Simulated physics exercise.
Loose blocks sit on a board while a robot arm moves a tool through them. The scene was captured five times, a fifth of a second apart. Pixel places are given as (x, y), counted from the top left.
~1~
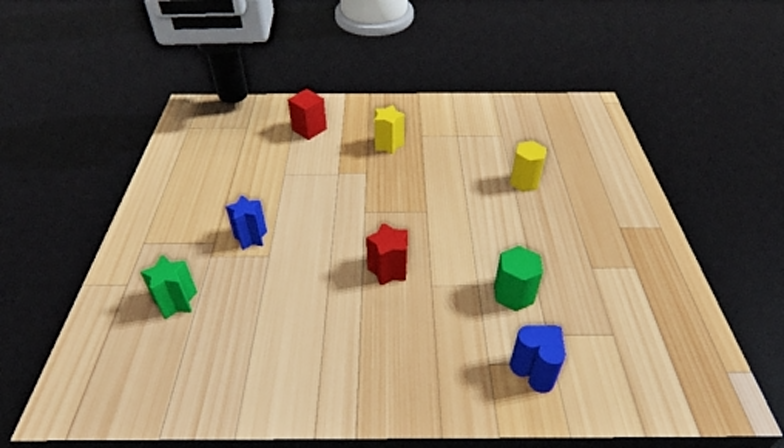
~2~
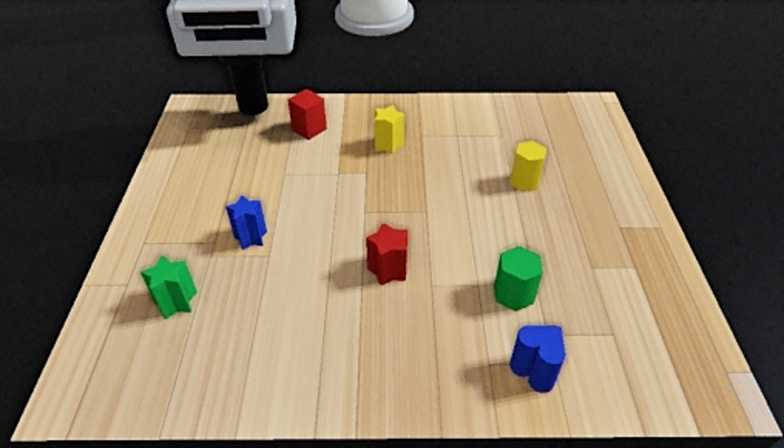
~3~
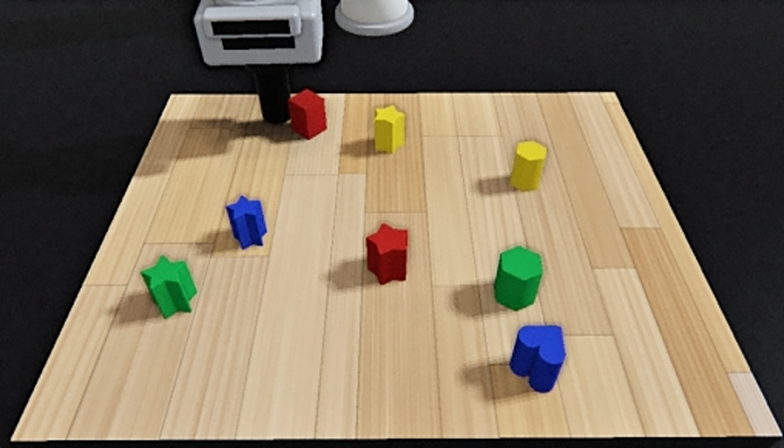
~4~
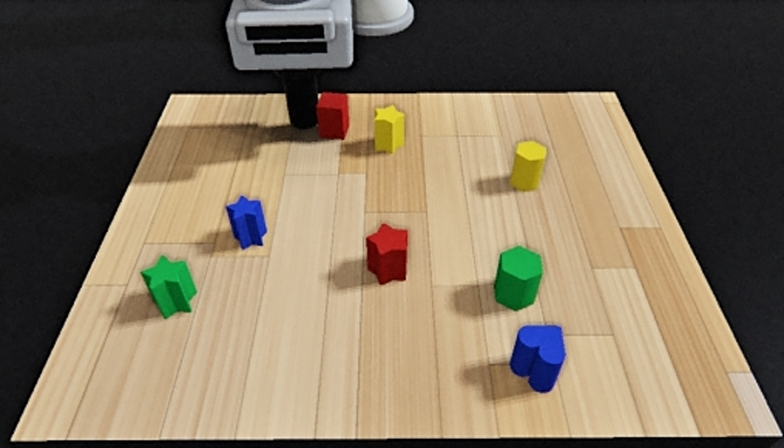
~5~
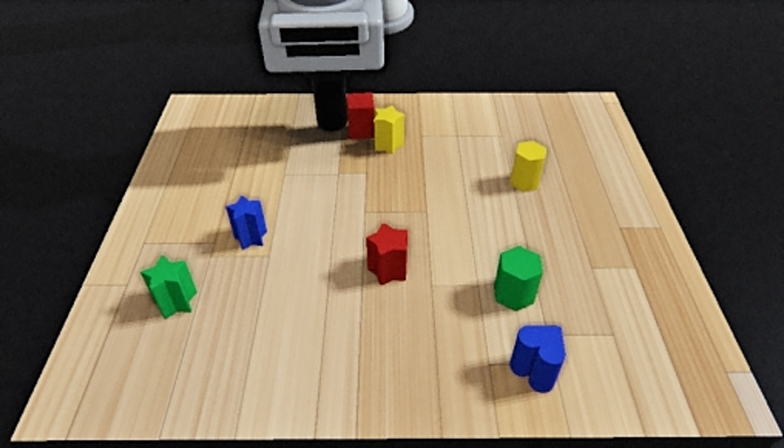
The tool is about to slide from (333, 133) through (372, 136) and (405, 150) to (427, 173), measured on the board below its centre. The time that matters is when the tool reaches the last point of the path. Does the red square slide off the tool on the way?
My answer is yes.
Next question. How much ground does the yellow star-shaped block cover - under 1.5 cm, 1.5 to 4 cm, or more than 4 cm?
It ends farther than 4 cm from its spot.
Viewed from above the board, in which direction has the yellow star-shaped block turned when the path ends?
Spin direction: Clockwise.
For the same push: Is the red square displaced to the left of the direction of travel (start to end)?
Yes.
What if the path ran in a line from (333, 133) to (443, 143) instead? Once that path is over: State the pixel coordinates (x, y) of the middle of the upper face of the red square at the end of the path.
That would be at about pixel (436, 94).
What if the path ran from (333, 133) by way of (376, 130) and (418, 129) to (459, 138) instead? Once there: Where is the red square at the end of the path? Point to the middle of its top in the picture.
Answer: (488, 99).
What follows on the original path. One third of the way, tool (373, 127); red square (400, 99), turned 20° anticlockwise; yellow star-shaped block (395, 117), turned 15° clockwise.
Two thirds of the way, tool (406, 141); red square (415, 100), turned 45° anticlockwise; yellow star-shaped block (421, 134), turned 60° clockwise.
At the end, tool (427, 164); red square (415, 100), turned 45° anticlockwise; yellow star-shaped block (445, 157), turned 60° clockwise.
